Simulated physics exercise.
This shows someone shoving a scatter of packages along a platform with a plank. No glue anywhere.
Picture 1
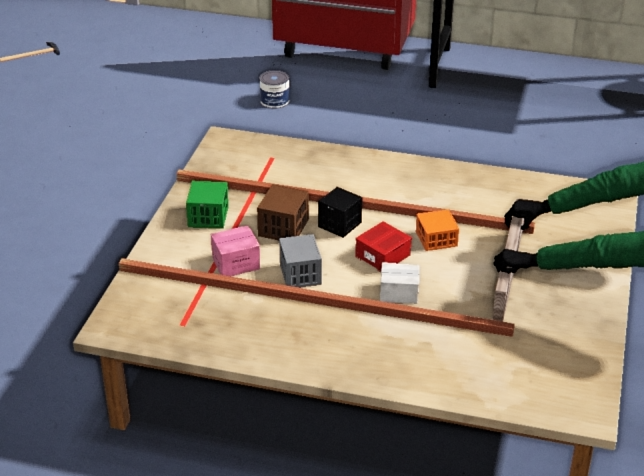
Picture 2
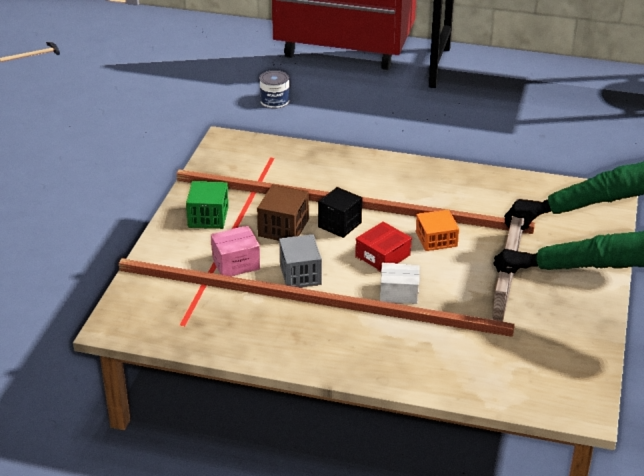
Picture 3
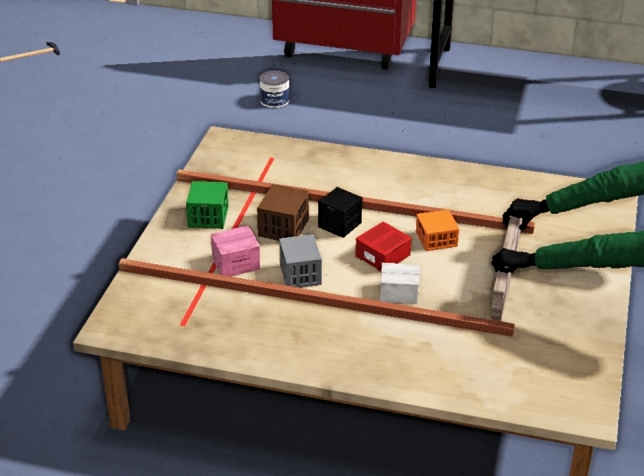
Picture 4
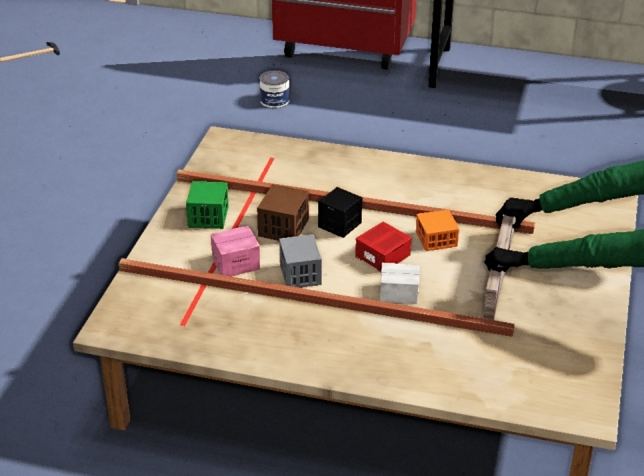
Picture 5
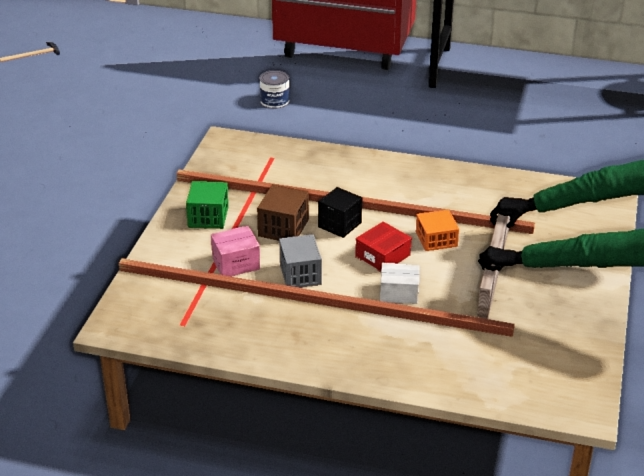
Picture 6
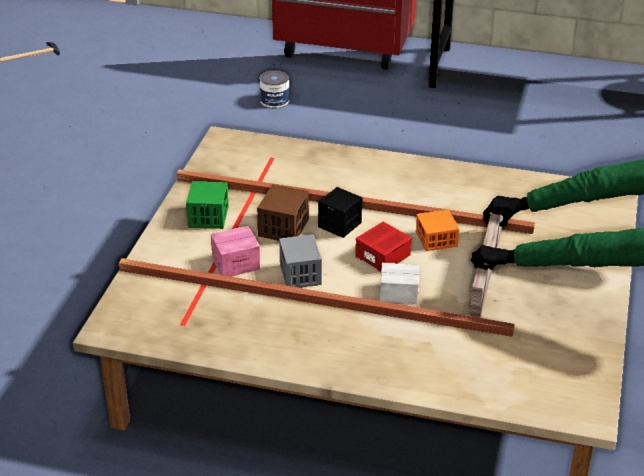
In the video, two gloved hands in green sleeves slide a plank a short way left between two rails on a wooden table, toward scattered colourful boxes, which stay still beside and across a red line.
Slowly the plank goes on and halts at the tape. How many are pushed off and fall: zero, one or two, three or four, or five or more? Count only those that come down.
The number that fall off is one or two.
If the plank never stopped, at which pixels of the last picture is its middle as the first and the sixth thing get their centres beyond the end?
Near (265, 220) and (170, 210).
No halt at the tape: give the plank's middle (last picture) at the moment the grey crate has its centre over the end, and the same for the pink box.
Near (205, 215) and (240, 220).
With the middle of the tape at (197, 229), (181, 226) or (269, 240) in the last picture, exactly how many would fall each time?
Down on the ground: 4, 5 and 0.
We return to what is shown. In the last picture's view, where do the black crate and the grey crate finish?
Near (195, 196) and (165, 239).
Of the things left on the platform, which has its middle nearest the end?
It is the brown crate.
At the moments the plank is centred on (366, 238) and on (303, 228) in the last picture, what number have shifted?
By then 5, and 8.
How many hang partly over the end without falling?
It comes to 1.
A little later, none off yet; green crate at rest near (208, 205); pink box at rest near (236, 252); brown crate at rest near (283, 214).
When it is over, the number that fall off is one or two; down, pink box and green crate.
